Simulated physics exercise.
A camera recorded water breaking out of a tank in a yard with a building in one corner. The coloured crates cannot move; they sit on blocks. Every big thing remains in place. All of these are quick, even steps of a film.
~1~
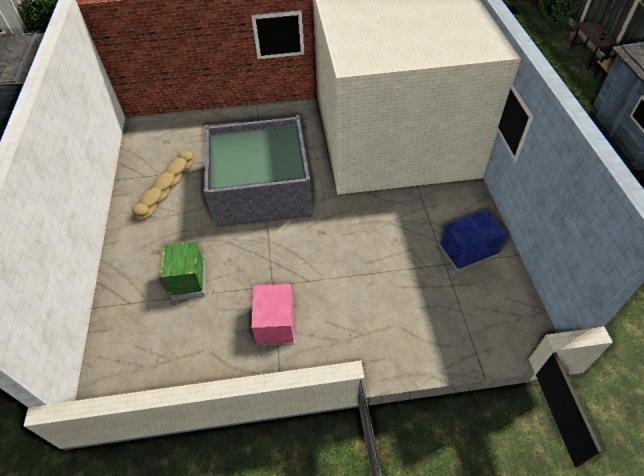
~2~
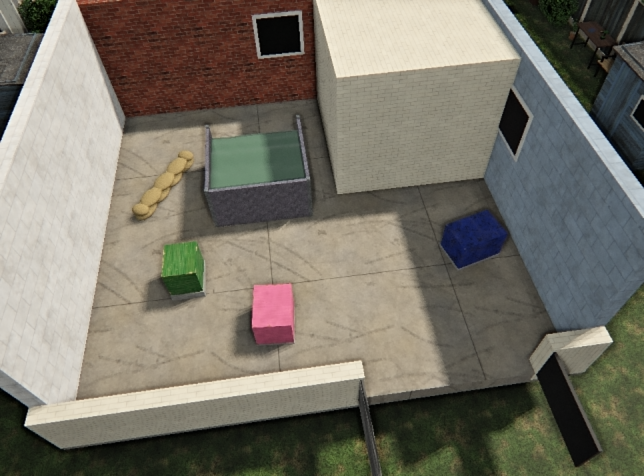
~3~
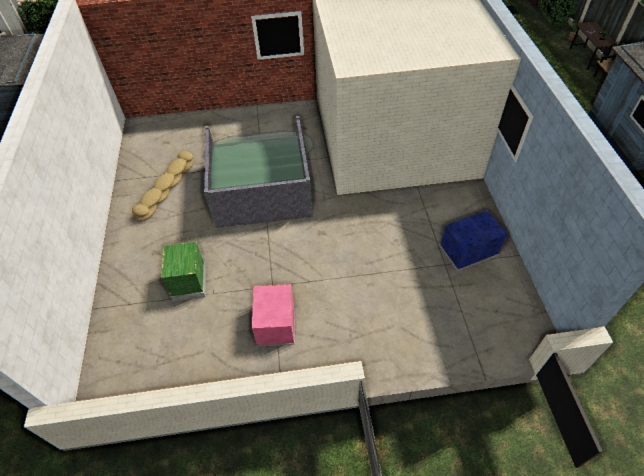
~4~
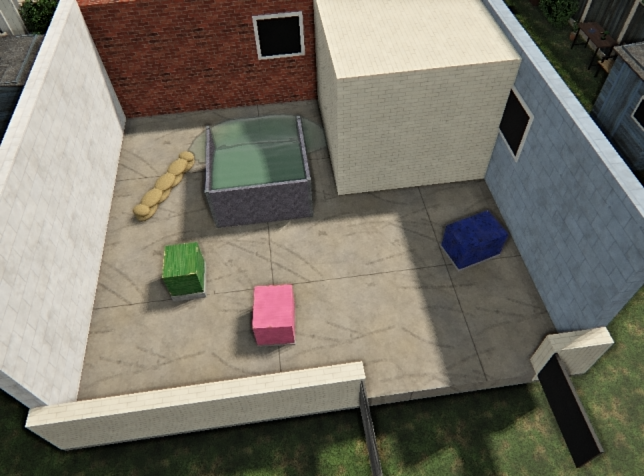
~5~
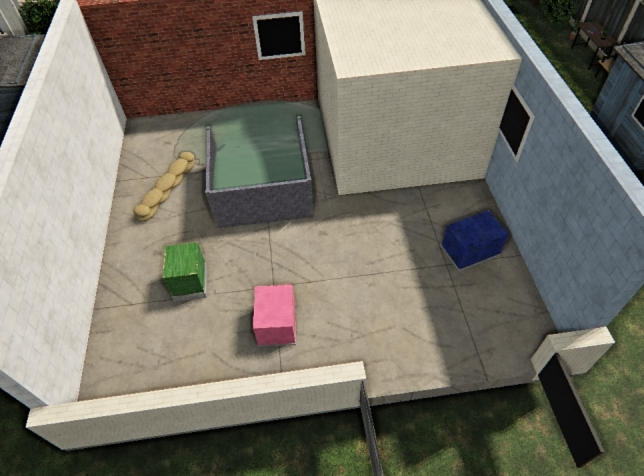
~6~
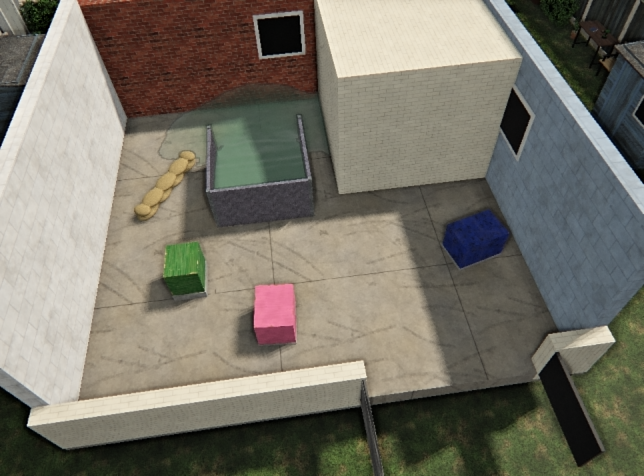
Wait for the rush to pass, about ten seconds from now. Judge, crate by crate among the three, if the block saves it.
In order: The blue crate is within reach of the water; the green crate is out of reach of the water; the pink crate is within reach of the water.
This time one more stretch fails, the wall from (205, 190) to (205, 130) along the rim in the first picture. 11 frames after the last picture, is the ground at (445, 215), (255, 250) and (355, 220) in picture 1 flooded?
One by one, they turn out not soaked, not soaked and not soaked.
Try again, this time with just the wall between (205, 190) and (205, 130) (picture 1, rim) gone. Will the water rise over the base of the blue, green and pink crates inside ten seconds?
Blue is reached; green is reached; pink is reached.
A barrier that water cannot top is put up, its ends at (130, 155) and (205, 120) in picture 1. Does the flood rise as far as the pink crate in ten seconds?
Pink takes water.
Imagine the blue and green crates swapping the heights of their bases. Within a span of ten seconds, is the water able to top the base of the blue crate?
As for the blue crate crate, it stays clear.
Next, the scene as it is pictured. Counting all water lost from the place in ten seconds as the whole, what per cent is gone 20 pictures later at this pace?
About 0 per cent.
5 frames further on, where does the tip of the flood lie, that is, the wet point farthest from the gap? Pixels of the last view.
I'd point to (128, 119).
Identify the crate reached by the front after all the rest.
The blue-painted one comes last.
A moment on, water covers 20 % of the floor; the blue crate not reached, the green crate not reached, the pink crate not reached.
Next, water covers 25 % of the floor; the blue crate not reached, the green crate not reached, the pink crate not reached.
Then, water covers 50 % of the floor; the blue crate not reached, the green crate not reached, the pink crate water round its plinth.
Later, water covers 80 % of the floor; the blue crate water round its plinth, the green crate water round its plinth, the pink crate water round its plinth.
In the end, water covers 95 % of the floor; the blue crate was topped, the green crate stayed above the water, the pink crate was topped.
